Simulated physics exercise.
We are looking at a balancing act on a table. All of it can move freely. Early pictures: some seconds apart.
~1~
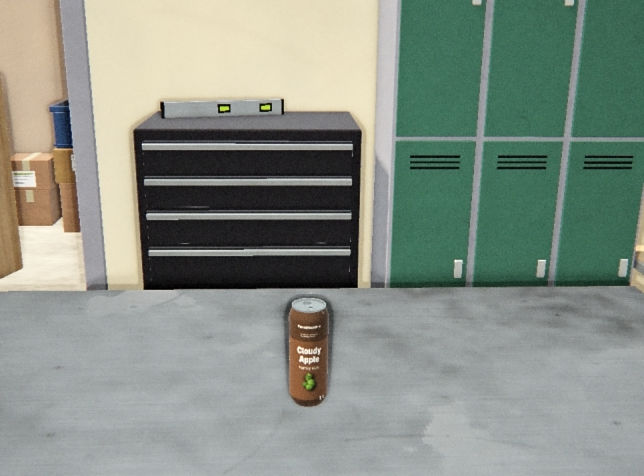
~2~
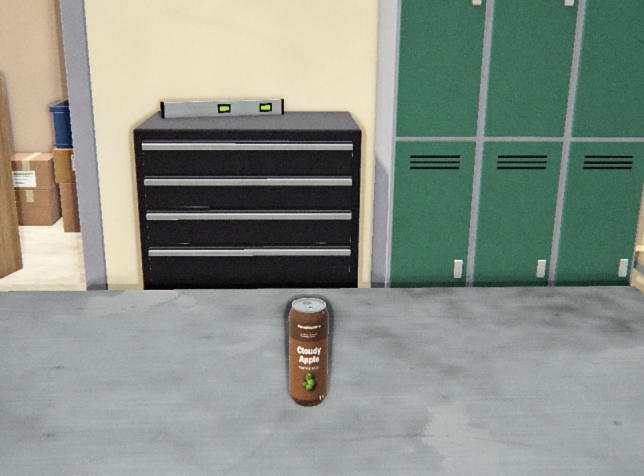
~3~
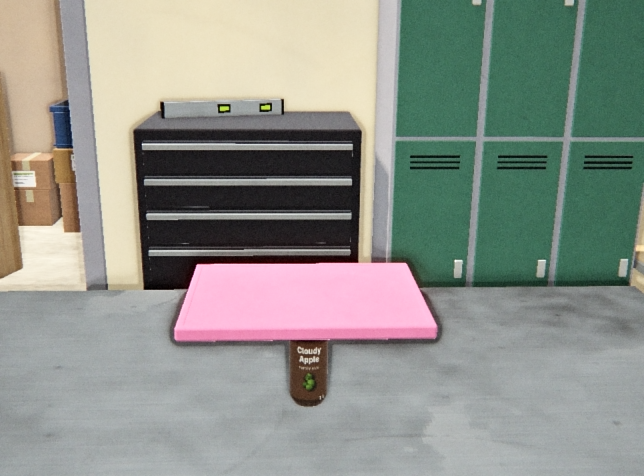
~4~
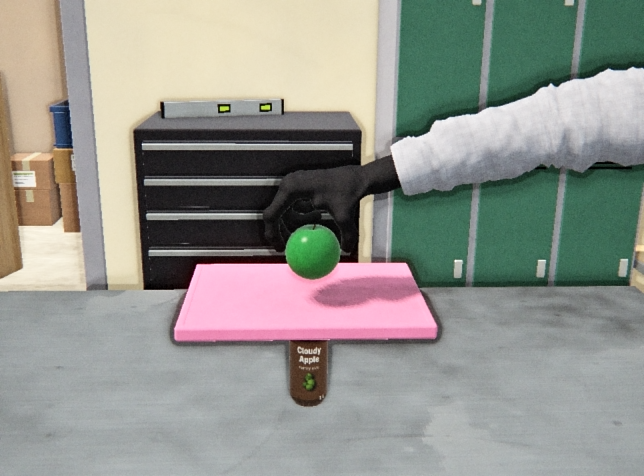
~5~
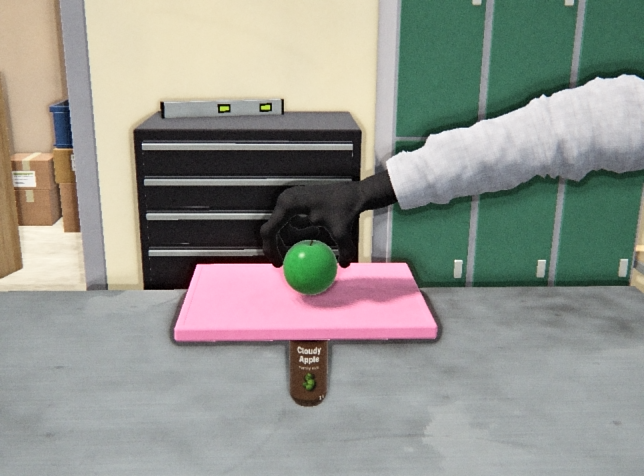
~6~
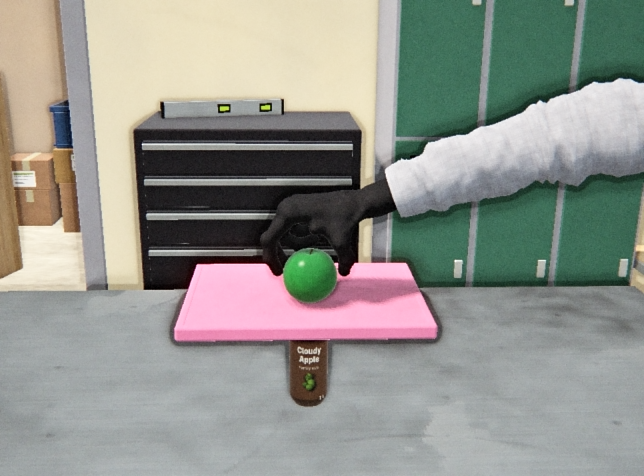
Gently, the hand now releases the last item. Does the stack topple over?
Ah, it stays steady all along.
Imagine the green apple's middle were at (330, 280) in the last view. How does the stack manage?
The stack then stays standing.
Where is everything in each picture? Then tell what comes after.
In the first picture, the last thing is not in view yet.
In the second picture, the last thing is not in view yet.
In the third picture, the last thing is not in view yet; pink lid (305, 298).
The fourth picture shows still above its spot; green apple (313, 252); pink lid (305, 298).
The fifth picture shows still above its spot; green apple (310, 267); pink lid (305, 298).
The sixth picture shows set down, still held; green apple (310, 276); pink lid (305, 298).
Then, 0.20 s later than the last frame, all is still.
Then, 0.40 s later than the last frame, green apple resting near (310, 276).
When it is over, all 3 as before. End places, in pixels of the last picture, green apple near (310, 277). The stack holds.
